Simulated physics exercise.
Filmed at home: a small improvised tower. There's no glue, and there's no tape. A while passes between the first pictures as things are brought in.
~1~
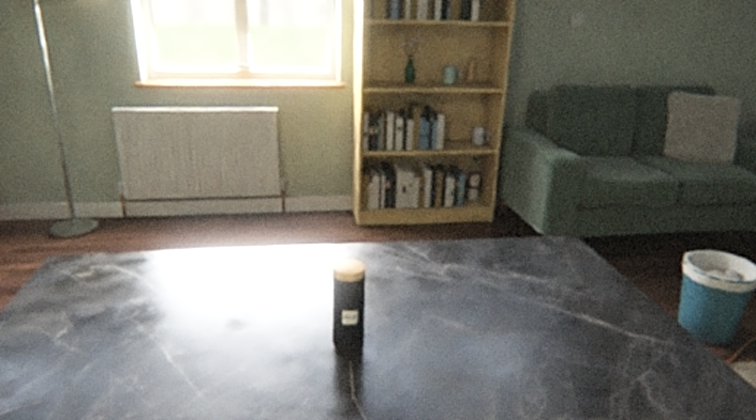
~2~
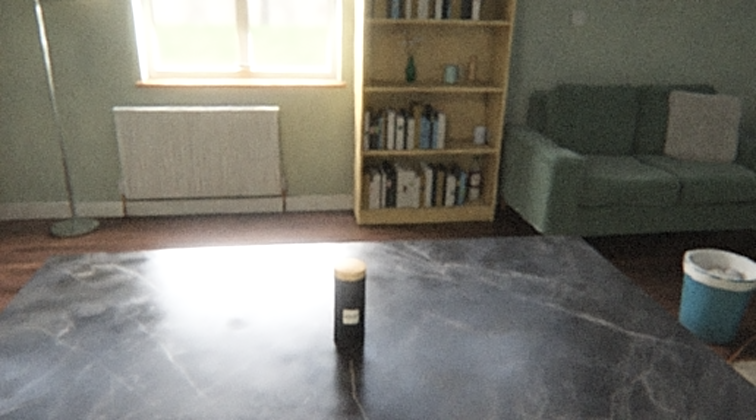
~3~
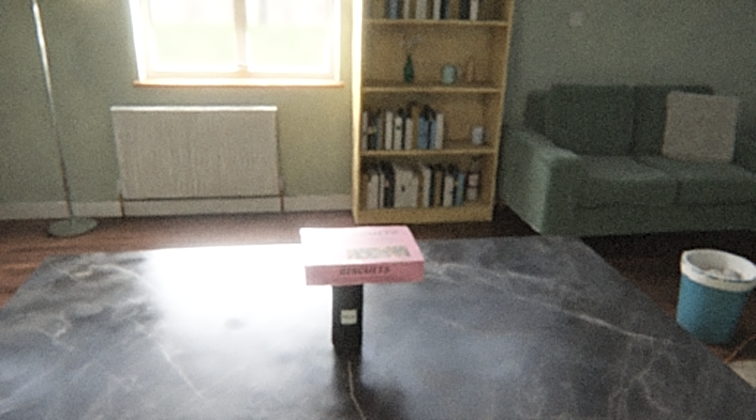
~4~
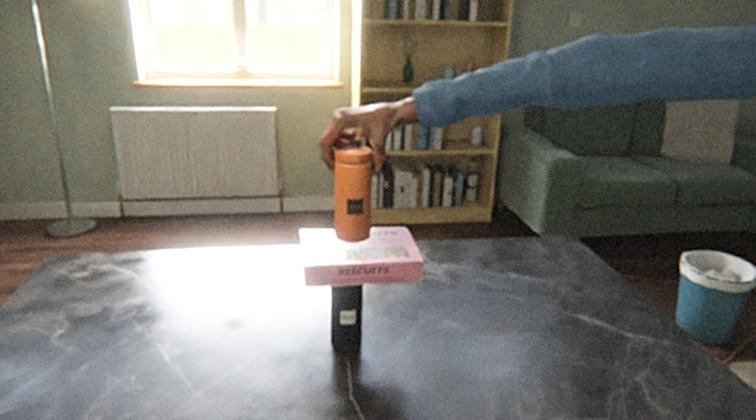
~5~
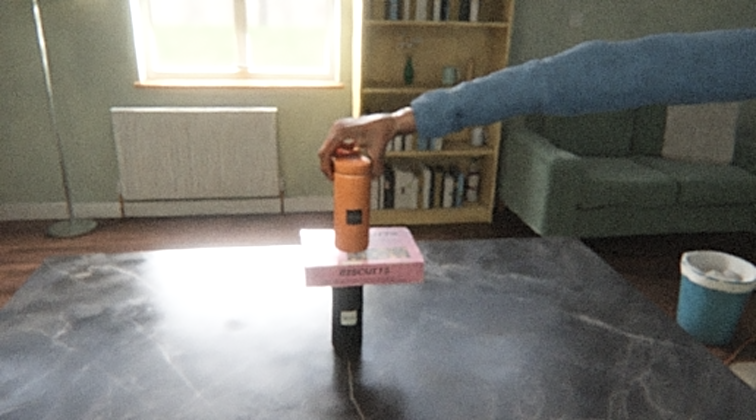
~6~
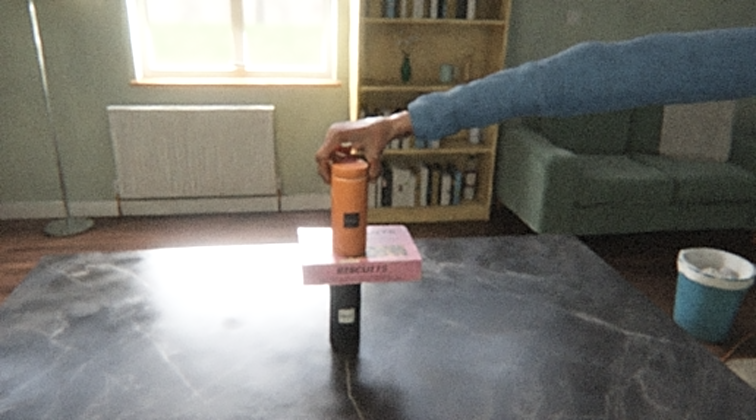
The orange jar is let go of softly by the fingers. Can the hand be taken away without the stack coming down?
Yes.
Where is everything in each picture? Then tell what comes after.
In the first frame, the last thing is not in view yet.
In the second frame, the last thing is not in view yet.
In the third frame, the last thing is not in view yet; pink packet (360, 254).
The fourth frame shows coming down; orange jar (353, 194); pink packet (359, 255).
The fifth frame shows coming down; orange jar (352, 204); pink packet (360, 256).
The sixth frame shows in place under the hand; orange jar (350, 207); pink packet (357, 254).
Then, 0.80 s later than the last frame, all is still.
Then, 1.70 s later than the last frame, orange jar resting near (350, 208).
When it is over, all 3 as before. End places, in pixels of the last picture, orange jar near (350, 208). The stack stays up.
